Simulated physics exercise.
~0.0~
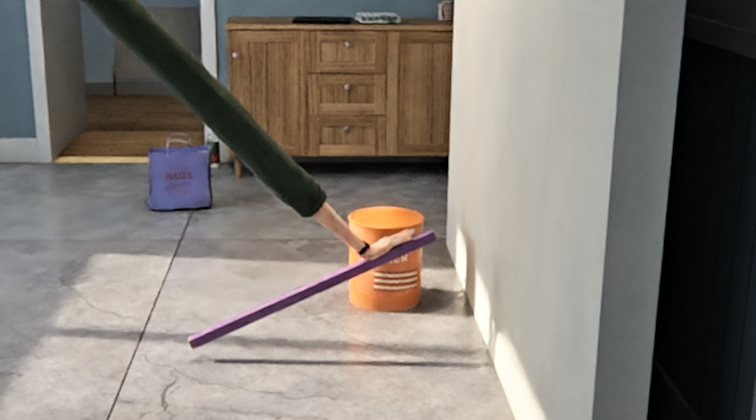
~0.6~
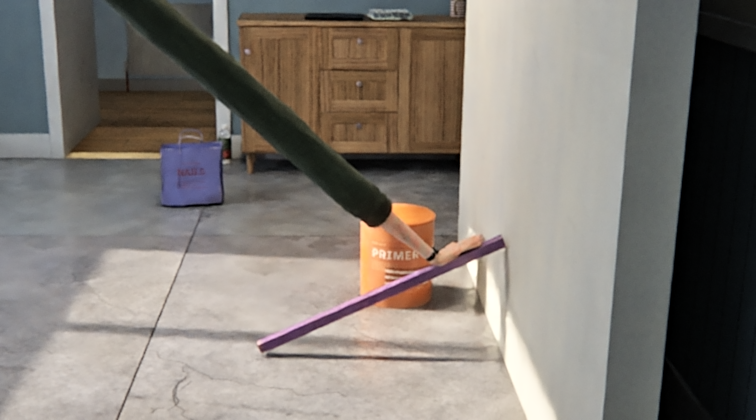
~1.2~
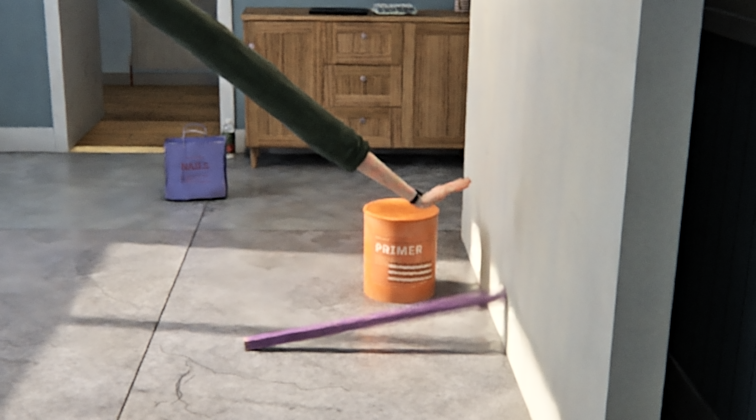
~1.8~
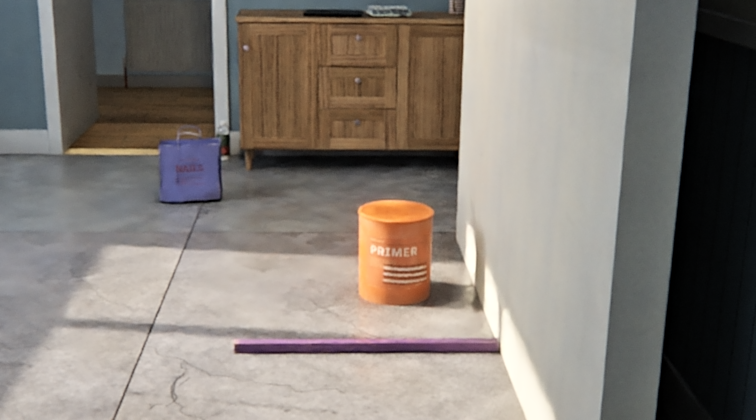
At the start, a hand in a dark green sleeve holds a long purple pole at a slant above a grey floor, with an orange pail marked as primer behind it and a pale wall to the right. The hand carries the pole rightward until its upper end leans against the wall. Then the hand lets go and draws back, and the pole slides down the wall, its slope growing shallower. By the end, the hand is gone and the pole lies flat on the floor, its right end by the wall, while the pail still stands in place.
